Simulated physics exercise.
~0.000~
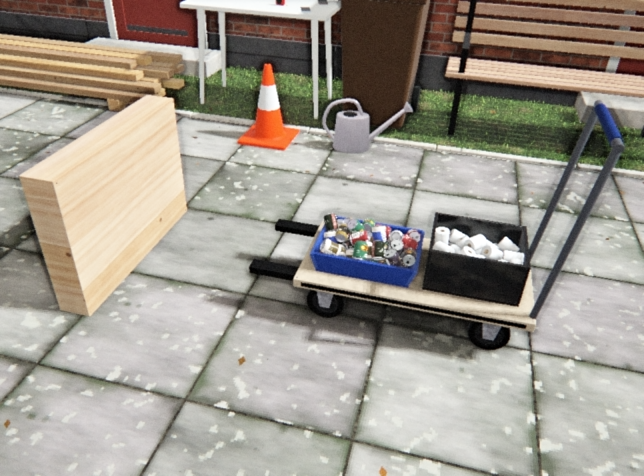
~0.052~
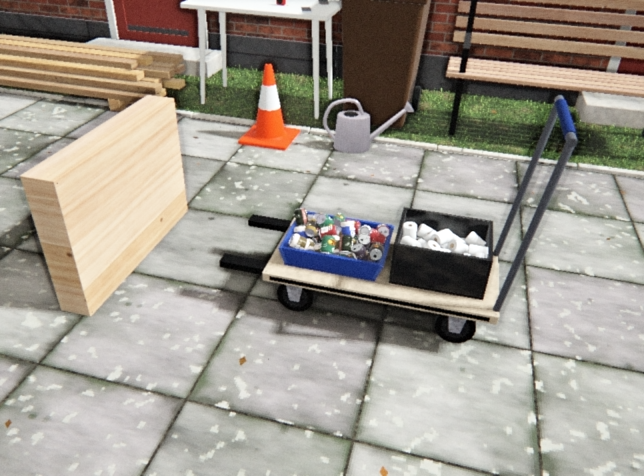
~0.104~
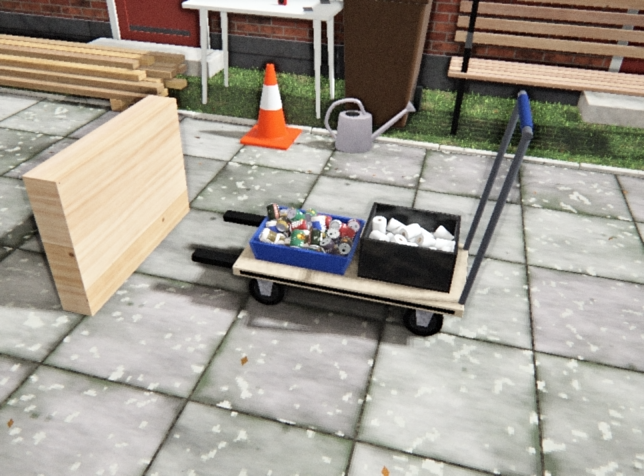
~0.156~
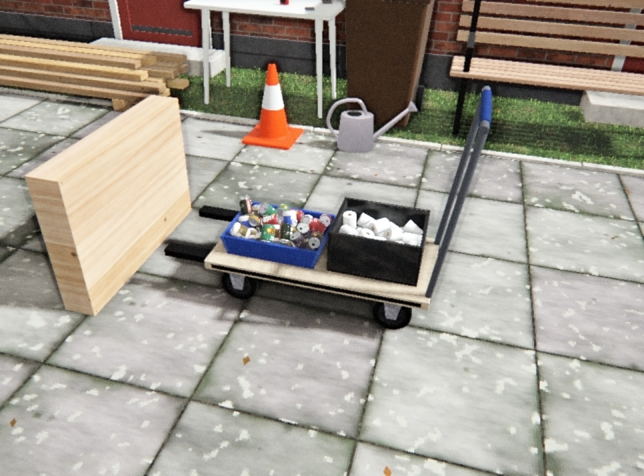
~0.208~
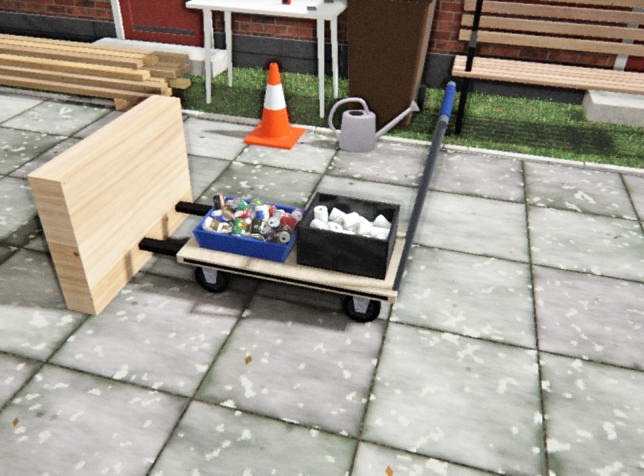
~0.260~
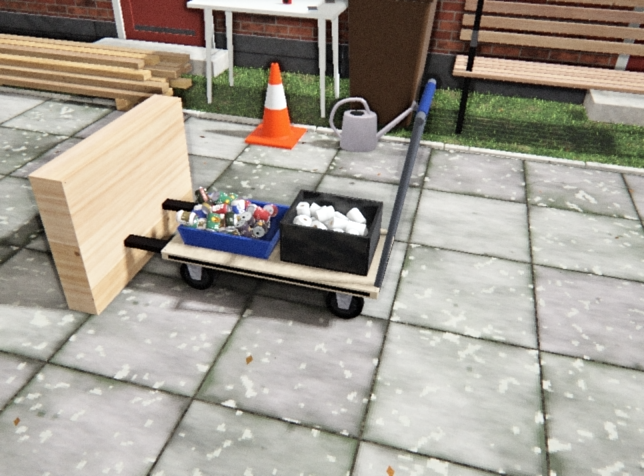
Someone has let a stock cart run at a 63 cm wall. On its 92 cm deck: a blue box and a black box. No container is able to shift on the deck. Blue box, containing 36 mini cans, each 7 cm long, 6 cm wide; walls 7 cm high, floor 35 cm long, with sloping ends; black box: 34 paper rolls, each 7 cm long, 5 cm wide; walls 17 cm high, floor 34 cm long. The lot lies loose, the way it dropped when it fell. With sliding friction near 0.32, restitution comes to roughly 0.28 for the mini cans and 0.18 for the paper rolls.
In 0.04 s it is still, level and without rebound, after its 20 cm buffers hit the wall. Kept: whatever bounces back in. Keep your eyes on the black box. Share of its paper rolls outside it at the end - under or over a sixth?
Under a sixth.
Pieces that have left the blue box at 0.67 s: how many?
Roughly, out by then: Blue box 12.
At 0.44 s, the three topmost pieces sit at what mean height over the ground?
Their middles average near 52 cm high.
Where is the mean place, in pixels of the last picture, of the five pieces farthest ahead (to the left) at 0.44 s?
Centre: About (167, 199) px.
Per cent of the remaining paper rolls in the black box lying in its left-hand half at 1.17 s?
60 percent, give or take.
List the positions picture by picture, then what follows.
In the first picture (places track the rim corner closest to us here; the camera pans a little), black box (527, 266); blue box (414, 271); 61 cm to go; all still inside.
Black box (489, 260); blue box (380, 264); 48 cm to go, in the second picture.
Black box (454, 253); blue box (348, 258); 34 cm to go, in the third picture.
Black box (420, 247); blue box (317, 252); 21 cm to go, in the fourth picture.
Black box (386, 240); blue box (287, 246); 8 cm to go, in the fifth picture.
Black box (367, 237); blue box (270, 243); stopped; all still inside, in the sixth picture.
After 0.32 s, the blue box is down by 3 of 36 and the black box has all 34.
After 0.44 s, the blue box is down by 7 of 36 and the black box has all 34.
After 0.67 s, the blue box is down by 11 of 36 and the black box is down by 2 of 34.
When it is over (at 1.17 s), the blue box is down by 12 of 36 and the black box is down by 2 of 34. Asked share, 2 of 34, 6 per cent.
